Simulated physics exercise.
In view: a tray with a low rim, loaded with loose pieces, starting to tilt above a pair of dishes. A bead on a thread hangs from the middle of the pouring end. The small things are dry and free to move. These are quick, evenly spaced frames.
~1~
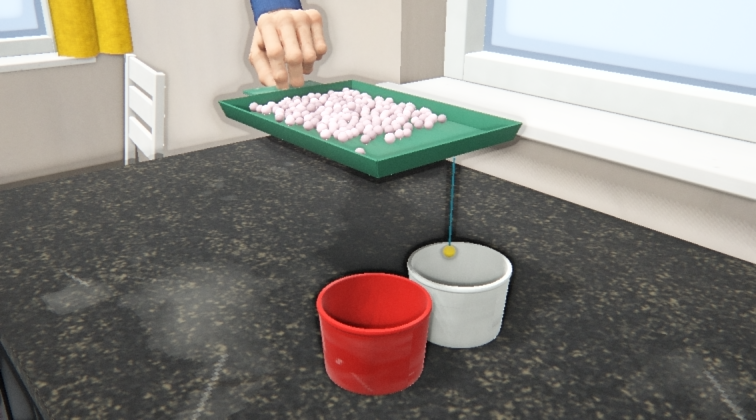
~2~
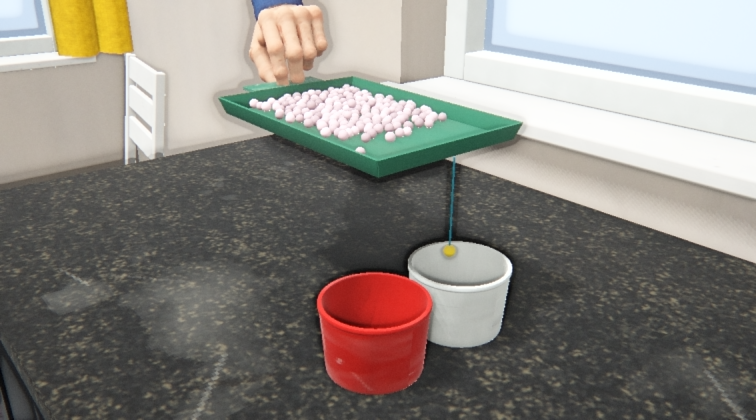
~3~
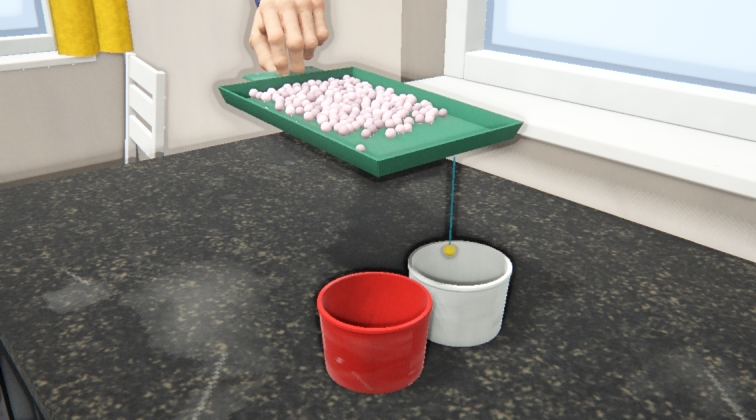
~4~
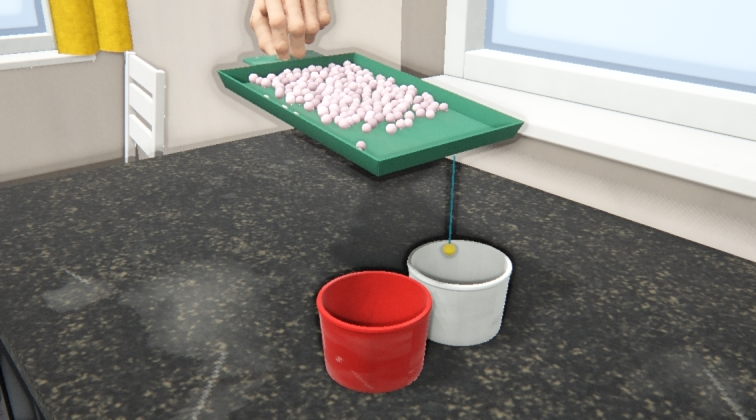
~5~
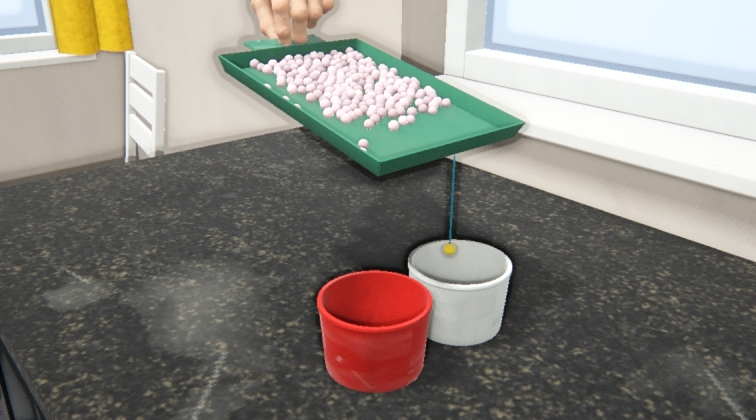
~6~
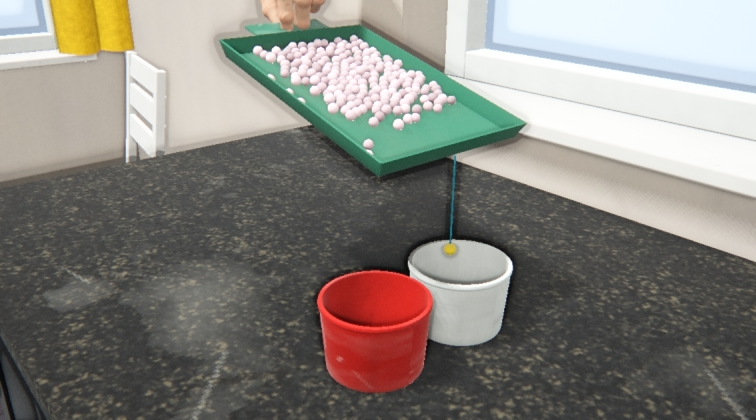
Green tray of pale pink sugar pearls tilting gradually above a red dish and a white dish, a hand at its raised end.
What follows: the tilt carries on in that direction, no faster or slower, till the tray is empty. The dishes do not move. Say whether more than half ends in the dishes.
Caught overall: Less than half.
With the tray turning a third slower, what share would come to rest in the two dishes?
Near 30 %.
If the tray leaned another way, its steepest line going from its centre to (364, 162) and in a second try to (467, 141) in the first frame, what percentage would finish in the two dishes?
About 90 and 10 per cent.
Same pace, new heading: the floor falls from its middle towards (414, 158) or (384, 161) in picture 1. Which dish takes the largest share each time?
At the first place the dish on the left, at the second the left-hand dish.
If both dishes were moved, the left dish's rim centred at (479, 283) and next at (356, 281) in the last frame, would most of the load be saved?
First more than half, then the smaller part.
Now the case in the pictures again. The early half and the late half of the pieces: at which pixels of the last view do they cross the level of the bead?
At about (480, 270), then at (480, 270).
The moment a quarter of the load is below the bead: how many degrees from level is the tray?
Near 55 degrees.
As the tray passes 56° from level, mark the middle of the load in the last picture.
Around (460, 144).
Shortly afterwards, tray tipped steeply; near two thirds on the tray; only a few in the left dish; only a few in the right dish; near a quarter outside both; a little in the air.
Next, tray tipped right over; a little on the tray; a little in the left dish; a little in the right dish; near two thirds outside both; a little in the air.
Some moments later, tray tipped past a quarter turn; a little in the left dish; a little in the right dish; the bulk outside both.
In the end, tray tipped past a quarter turn; a little in the left dish; a little in the right dish; the bulk outside both.
